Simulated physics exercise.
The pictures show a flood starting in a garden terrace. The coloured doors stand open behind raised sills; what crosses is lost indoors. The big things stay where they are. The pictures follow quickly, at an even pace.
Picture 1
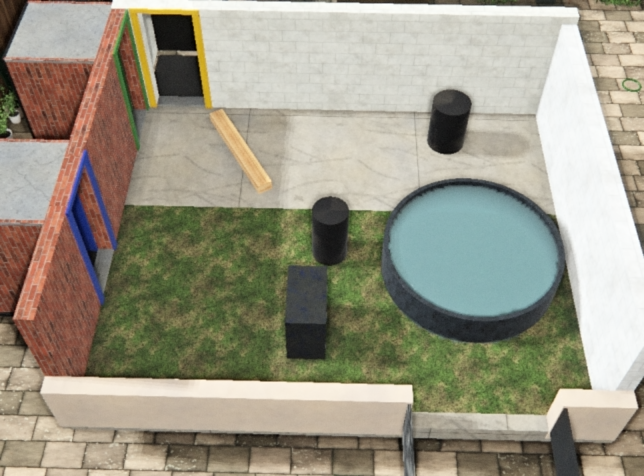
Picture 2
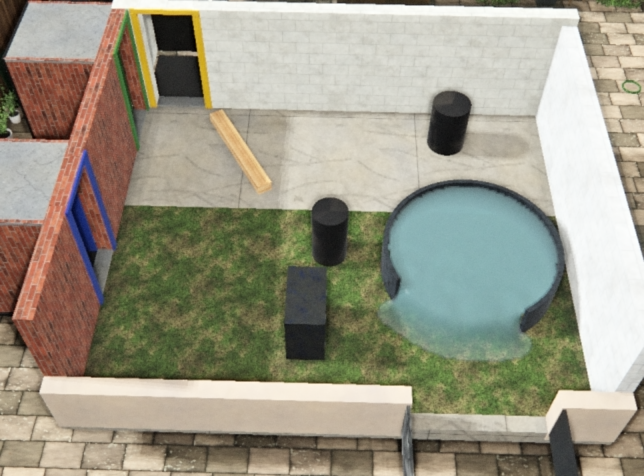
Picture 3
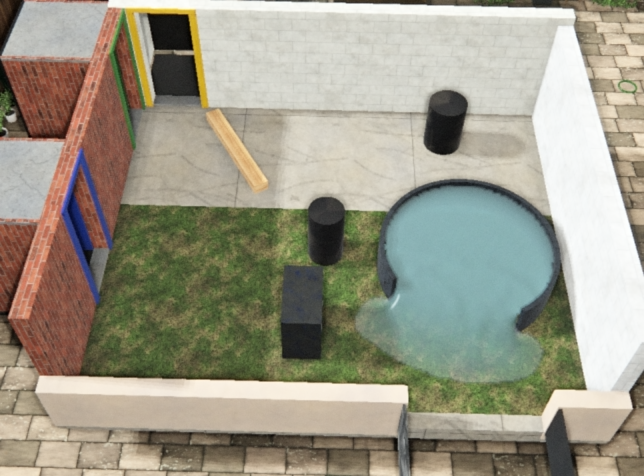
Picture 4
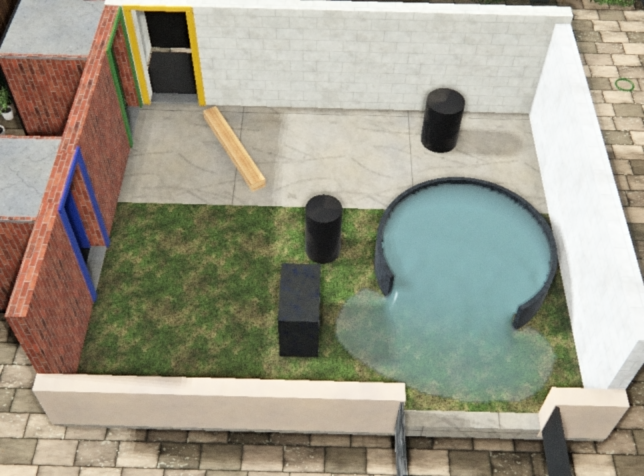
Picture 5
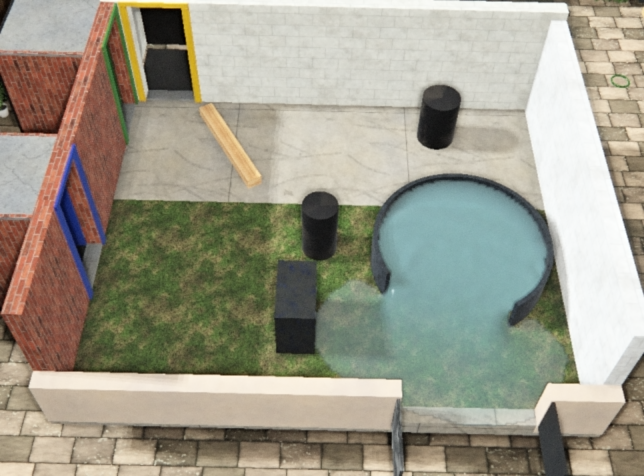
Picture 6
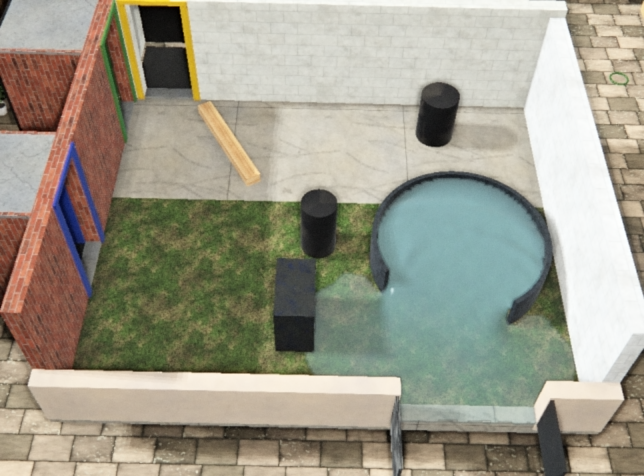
Water poured out through a gap in the front of the round, dark-walled pool and spread across the grass toward the low front wall, reaching left to the black box while the pool's remaining wall stood.
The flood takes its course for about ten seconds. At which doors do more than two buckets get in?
One by one: The blue door holds within the limit; the green door holds within the limit; the yellow door holds within the limit.
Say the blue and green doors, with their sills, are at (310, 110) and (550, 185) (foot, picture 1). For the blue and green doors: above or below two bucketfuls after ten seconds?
Blue takes less, green holds.
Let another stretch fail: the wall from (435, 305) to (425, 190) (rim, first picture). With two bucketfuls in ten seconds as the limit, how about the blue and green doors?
In short: Blue goes over, green takes more.
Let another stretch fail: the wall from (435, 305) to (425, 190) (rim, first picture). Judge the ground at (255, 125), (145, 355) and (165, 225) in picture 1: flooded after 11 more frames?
In turn: Flooded, not flooded, free of water.
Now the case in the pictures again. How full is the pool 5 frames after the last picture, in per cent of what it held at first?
Close to 66 %.
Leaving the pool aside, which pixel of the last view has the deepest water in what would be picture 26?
I would point to (370, 402).
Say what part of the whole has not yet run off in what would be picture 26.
Close to 68 %.
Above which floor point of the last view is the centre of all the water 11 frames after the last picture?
Close to (429, 301).
A moment on, water covers 15 % of the floor; the blue door not reached, the green door not reached, the yellow door not reached.
Next, water covers 25 % of the floor; the blue door not reached, the green door not reached, the yellow door not reached.
Then, water covers 35 % of the floor; the blue door not reached, the green door not reached, the yellow door not reached.
Later, water covers 50 % of the floor; the blue door wet at the sill, nothing in, the green door not reached, the yellow door not reached.
In the end, water covers 65 % of the floor; the blue door under two buckets in, the green door not reached, the yellow door not reached.
